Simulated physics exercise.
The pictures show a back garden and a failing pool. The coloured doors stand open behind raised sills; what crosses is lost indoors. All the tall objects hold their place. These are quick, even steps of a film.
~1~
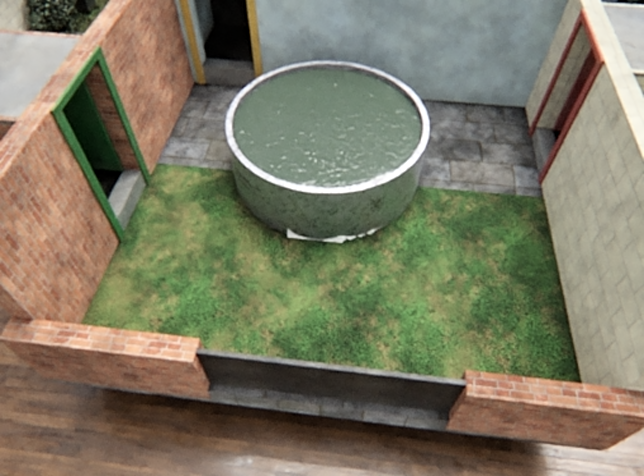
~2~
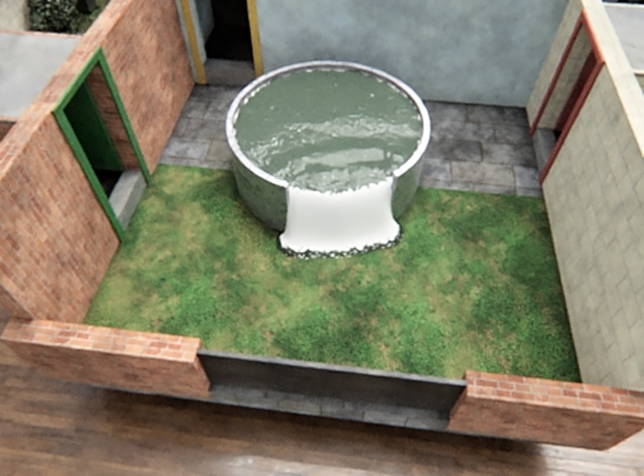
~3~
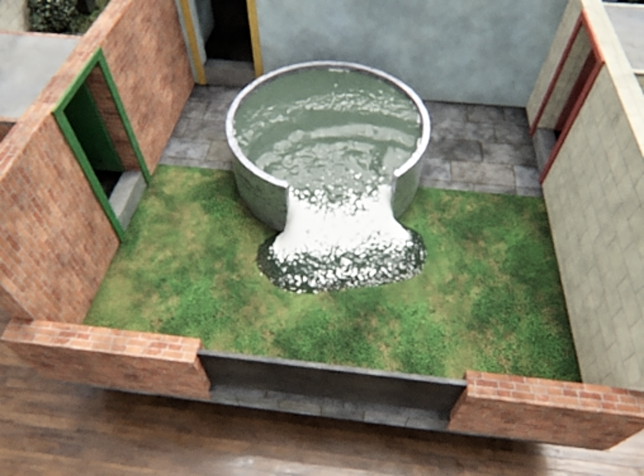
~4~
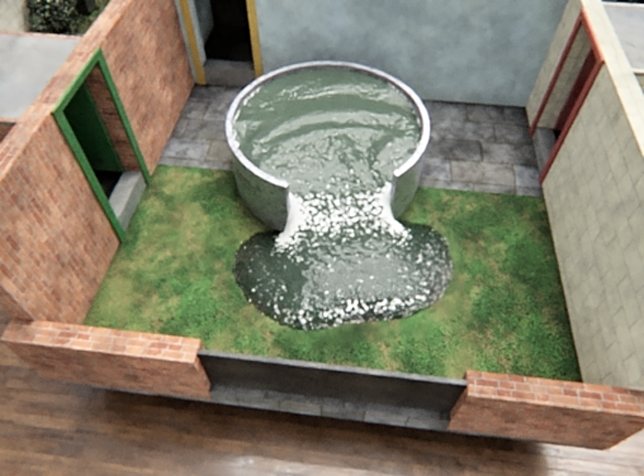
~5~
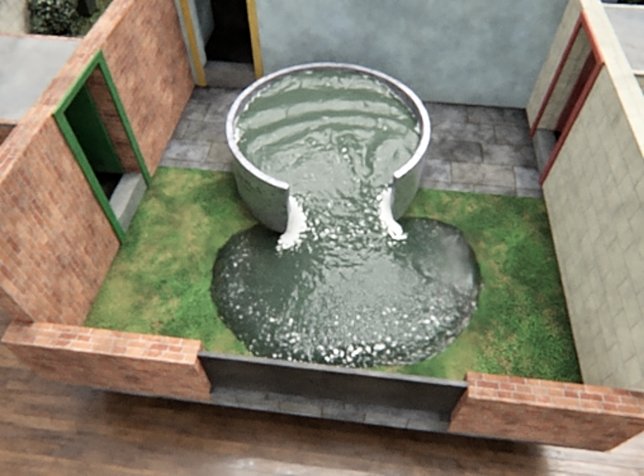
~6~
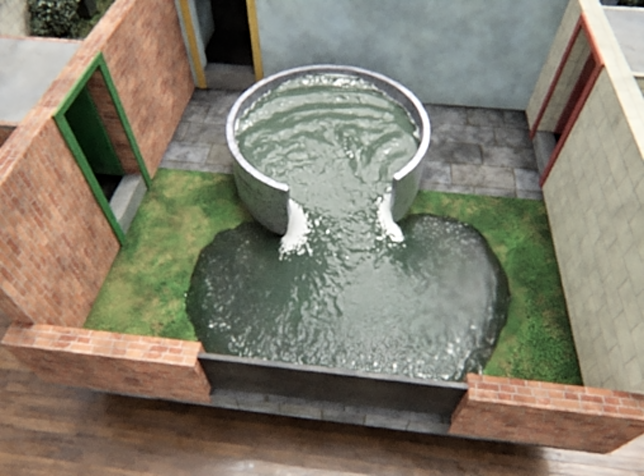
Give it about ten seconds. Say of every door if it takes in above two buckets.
In the end: The red door holds within the limit; the green door holds within the limit; the yellow door holds within the limit.
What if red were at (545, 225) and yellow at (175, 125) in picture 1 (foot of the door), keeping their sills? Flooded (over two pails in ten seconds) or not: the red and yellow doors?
One by one: Red takes less, yellow holds.
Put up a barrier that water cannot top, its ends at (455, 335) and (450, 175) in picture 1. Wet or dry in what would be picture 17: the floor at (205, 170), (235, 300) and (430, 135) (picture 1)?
As listed: Not flooded, covered, dry.
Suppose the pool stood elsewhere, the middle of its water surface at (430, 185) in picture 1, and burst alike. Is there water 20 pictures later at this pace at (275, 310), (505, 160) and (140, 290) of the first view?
In turn: Awash, covered, flooded.
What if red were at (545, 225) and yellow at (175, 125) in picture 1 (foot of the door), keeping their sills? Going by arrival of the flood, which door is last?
It is the door marked yellow.
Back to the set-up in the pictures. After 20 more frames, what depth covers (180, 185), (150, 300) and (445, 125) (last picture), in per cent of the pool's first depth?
In that order: 10, 20 and 2 per cent.
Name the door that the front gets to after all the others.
The door marked yellow.
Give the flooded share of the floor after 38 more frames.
Close to 95 %.
A moment on, water covers 45 % of the floor; the red door not reached, the green door not reached, the yellow door not reached.
Next, water covers 50 % of the floor; the red door not reached, the green door not reached, the yellow door not reached.
Then, water covers 80 % of the floor; the red door wet at the sill, nothing in, the green door wet at the sill, nothing in, the yellow door not reached.
Later, water covers 95 % of the floor; the red door wet at the sill, nothing in, the green door wet at the sill, nothing in, the yellow door wet at the sill, nothing in.
In the end, water covers 95 % of the floor; the red door wet at the sill, nothing in, the green door wet at the sill, nothing in, the yellow door wet at the sill, nothing in.
